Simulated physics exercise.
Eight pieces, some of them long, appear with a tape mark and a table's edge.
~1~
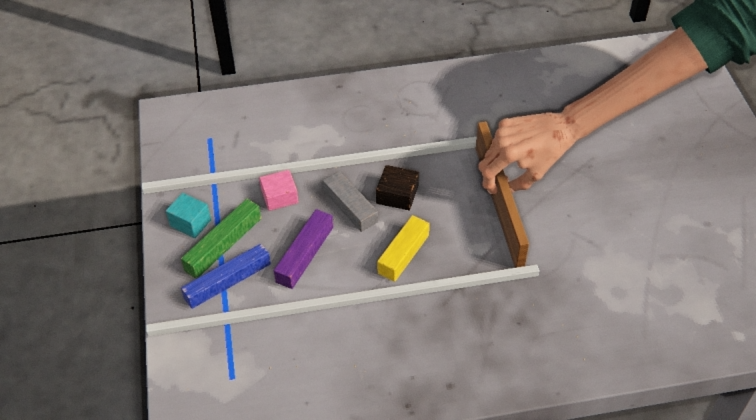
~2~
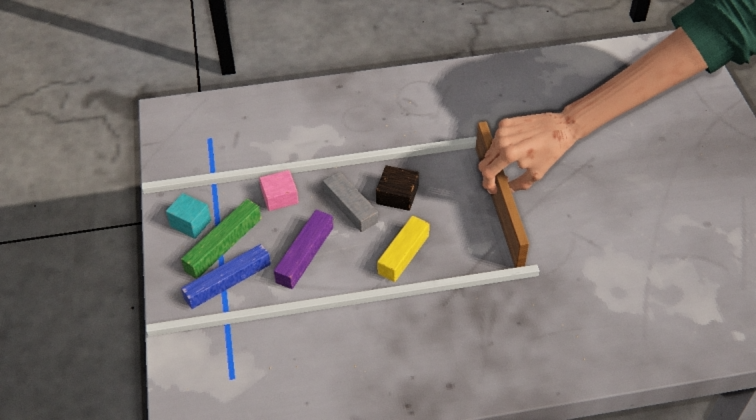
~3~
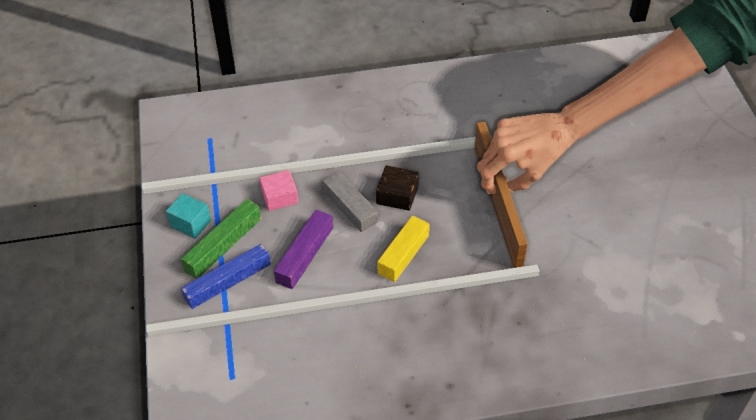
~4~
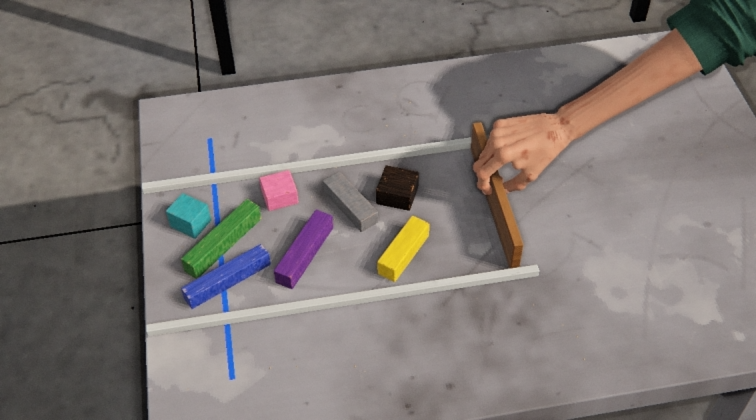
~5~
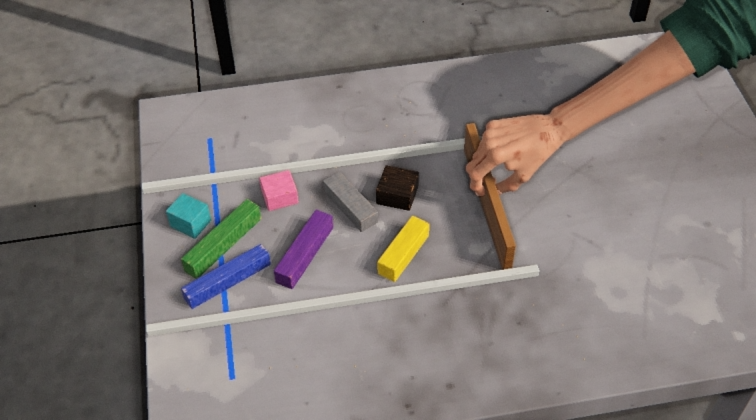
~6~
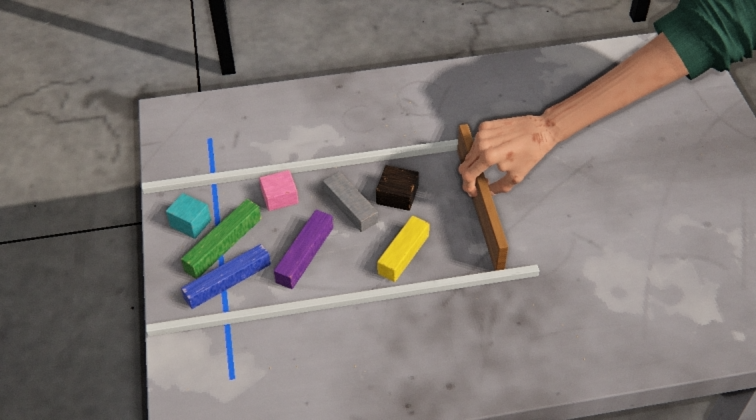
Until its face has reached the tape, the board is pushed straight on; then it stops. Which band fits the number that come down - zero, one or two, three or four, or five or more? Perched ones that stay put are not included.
The band that fits is three or four.
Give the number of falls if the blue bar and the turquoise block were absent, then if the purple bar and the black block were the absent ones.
Tally of falls: 1 for the first try, 0 for the second.
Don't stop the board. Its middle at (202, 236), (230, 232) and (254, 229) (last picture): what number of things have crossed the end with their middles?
Result per place: 4; 3; 0.
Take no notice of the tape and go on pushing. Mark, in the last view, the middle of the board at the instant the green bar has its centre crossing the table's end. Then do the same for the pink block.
(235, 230) and (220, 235), more or less.
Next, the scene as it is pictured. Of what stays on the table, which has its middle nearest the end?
Result: The pink block.
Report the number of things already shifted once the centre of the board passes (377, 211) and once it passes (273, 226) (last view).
At that stage 4; at the next, 8.
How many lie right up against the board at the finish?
In total, 2.
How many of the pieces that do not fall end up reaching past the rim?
Overhanging ones - 2.
Early on, none off yet; turquoise block at rest near (189, 216); green bar at rest near (222, 238); blue bar at rest near (227, 276).
Finally, the number that fall off is three or four; lost, blue bar, green bar and turquoise block.
